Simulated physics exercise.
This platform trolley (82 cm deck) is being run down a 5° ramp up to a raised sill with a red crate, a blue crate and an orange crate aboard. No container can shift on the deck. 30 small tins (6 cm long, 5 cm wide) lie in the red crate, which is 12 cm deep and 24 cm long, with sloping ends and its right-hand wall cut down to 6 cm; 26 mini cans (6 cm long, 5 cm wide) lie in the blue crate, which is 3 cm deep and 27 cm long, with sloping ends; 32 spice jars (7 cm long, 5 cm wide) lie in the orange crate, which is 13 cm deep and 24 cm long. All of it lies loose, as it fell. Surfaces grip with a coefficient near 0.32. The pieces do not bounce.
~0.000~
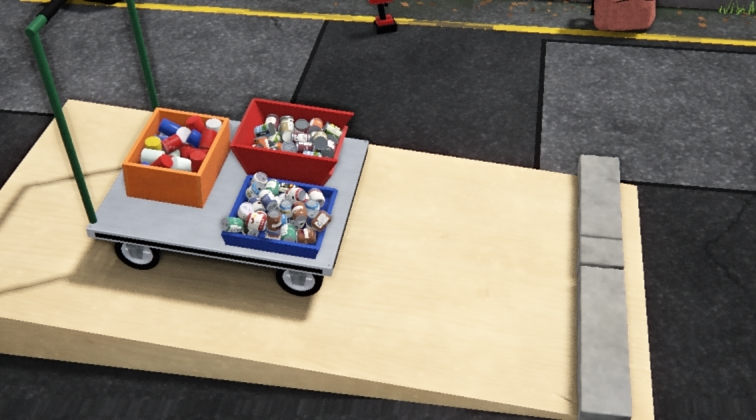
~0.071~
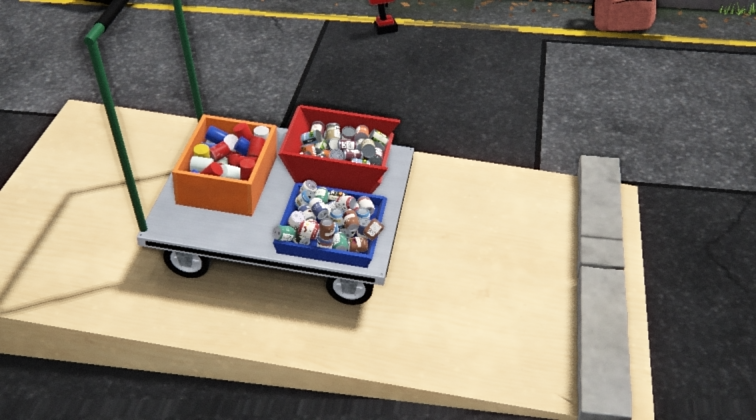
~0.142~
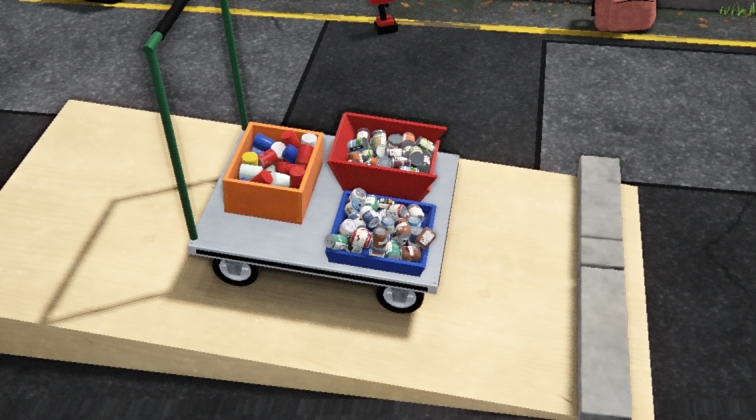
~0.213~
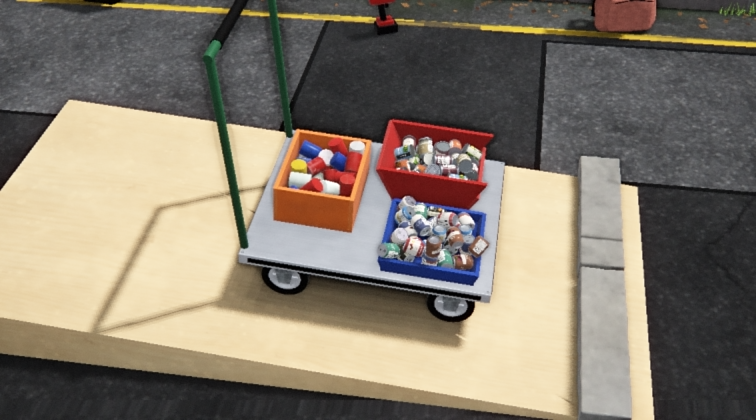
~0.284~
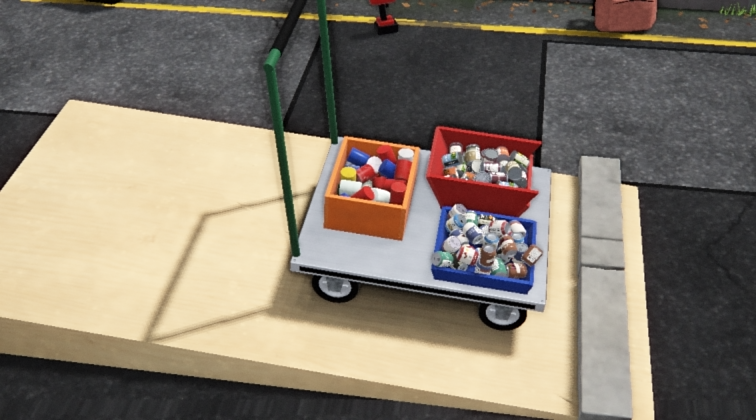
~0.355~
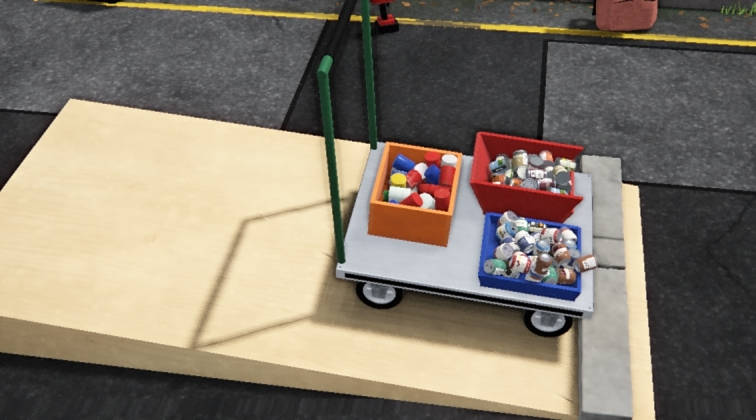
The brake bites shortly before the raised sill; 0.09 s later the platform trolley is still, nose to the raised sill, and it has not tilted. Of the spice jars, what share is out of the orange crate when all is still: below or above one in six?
The orange crate loses under a sixth of its spice jars.
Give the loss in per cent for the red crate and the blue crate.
Lost: Red crate 35, blue crate 45 per cent.
After 0.41 s, the red crate has all 30, the blue crate is down by 2 of 26 and the orange crate has all 32.
After 0.53 s, the red crate is down by 4 of 30, the blue crate is down by 9 of 26 and the orange crate has all 32.
After 0.76 s, the red crate is down by 10 of 30, the blue crate is down by 12 of 26 and the orange crate has all 32.
Outcome (at 1.27 s), the red crate is down by 11 of 30, the blue crate is down by 12 of 26 and the orange crate has all 32. Asked share, 0 of 32, 0 per cent.
